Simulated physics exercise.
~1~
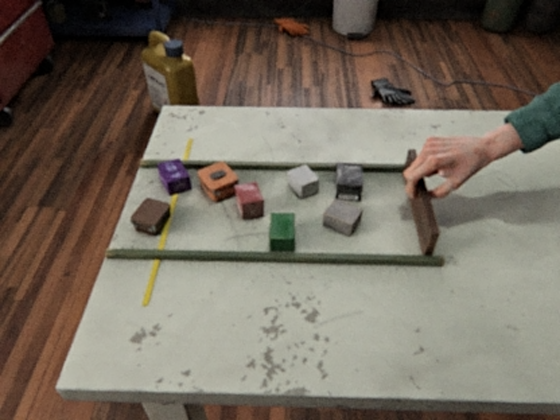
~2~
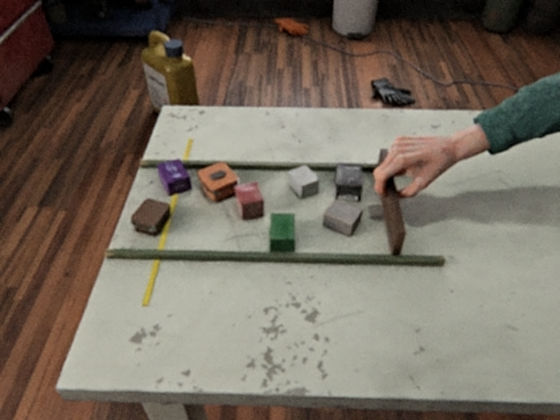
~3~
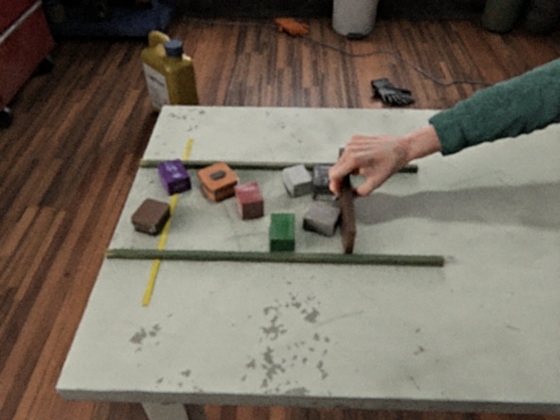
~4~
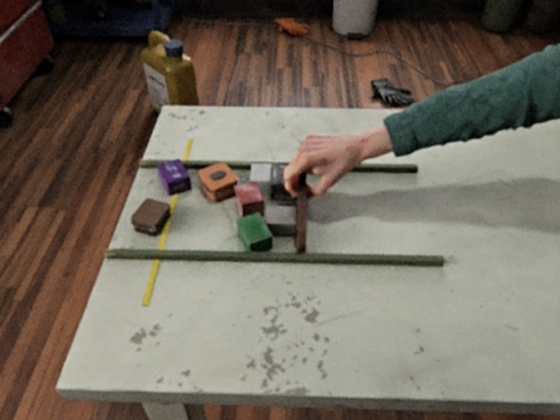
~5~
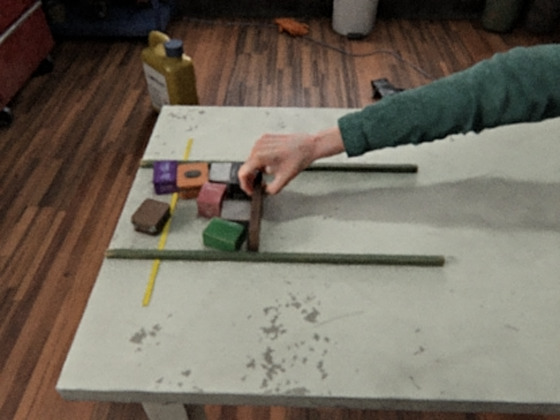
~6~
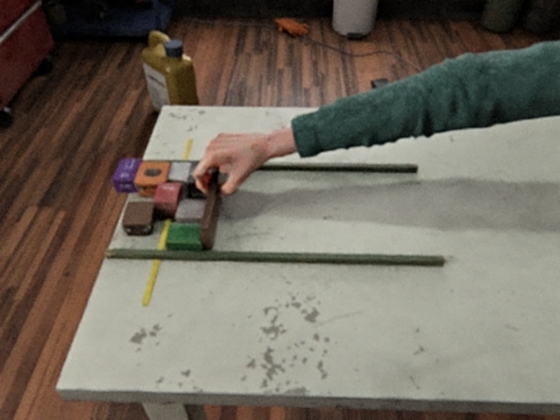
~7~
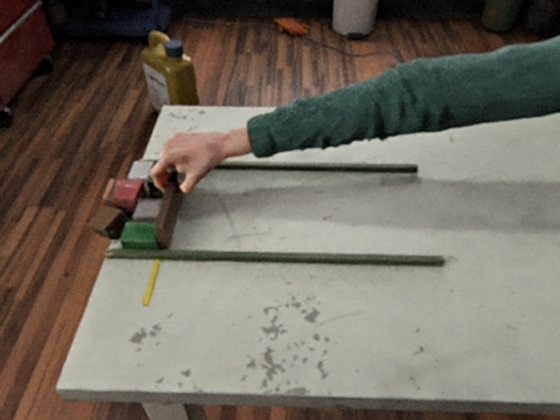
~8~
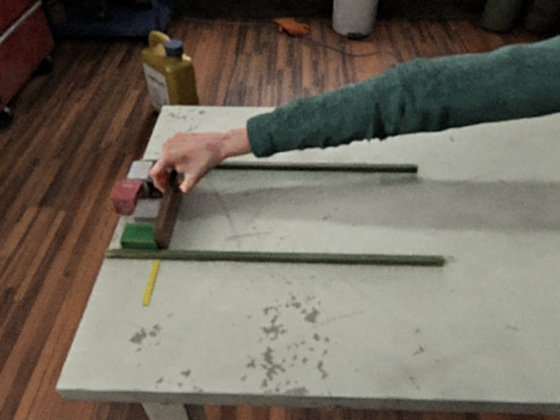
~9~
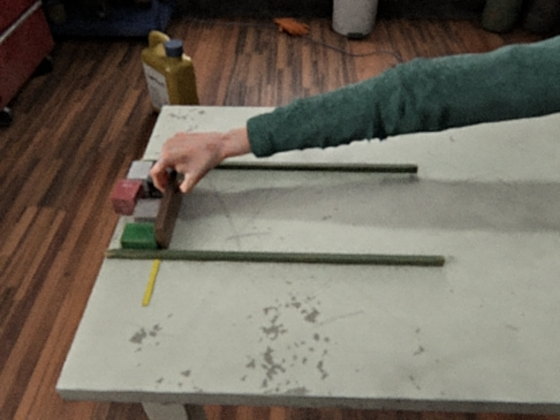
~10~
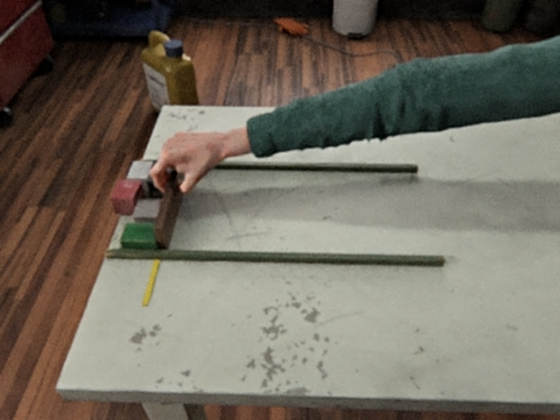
In this clip, a hand pushes an upright brown board leftward between two rails on a table, gathering scattered coloured blocks and driving them toward the edge. The purple, orange and brown ones drop off, and the board stops with the red, green and grey blocks still at the end.
